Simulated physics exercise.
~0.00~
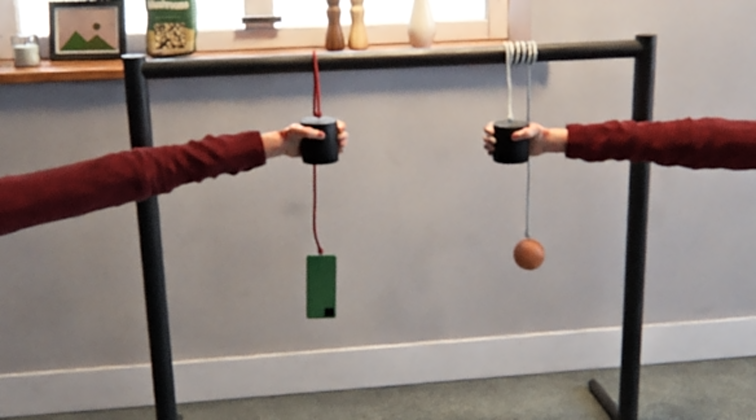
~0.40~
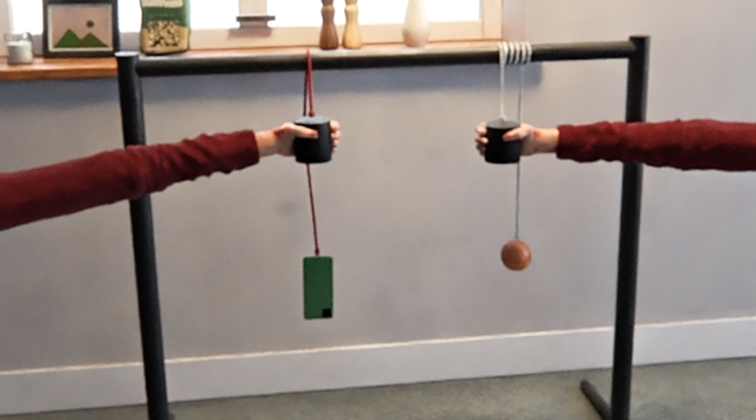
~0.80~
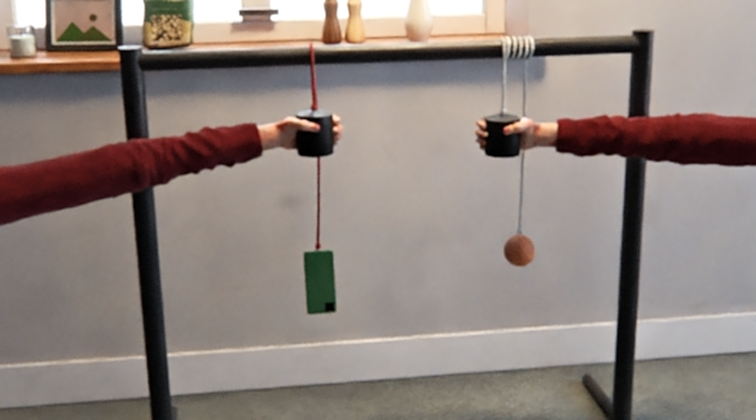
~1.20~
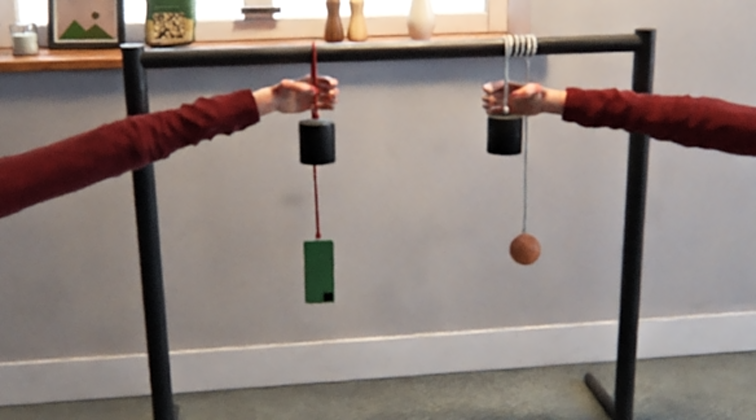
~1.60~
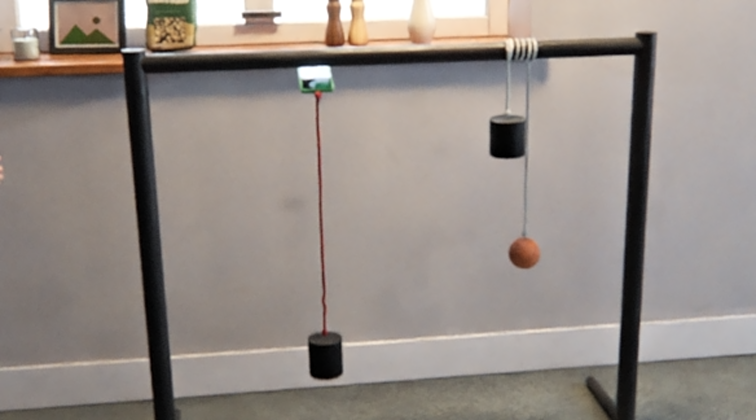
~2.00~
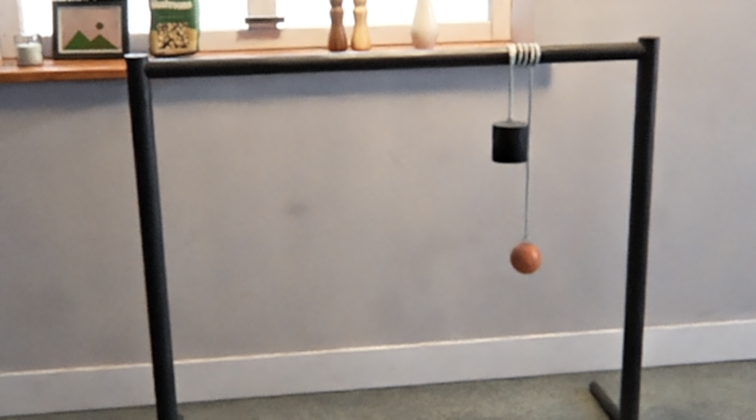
In this clip, two hands hold black cylinders on cords draped over a dark rail, then let go; the left cylinder drops, pulling a green rectangular object up to the rail, and both leave view, while the right cylinder and orange ball stay hanging from the coiled cord.
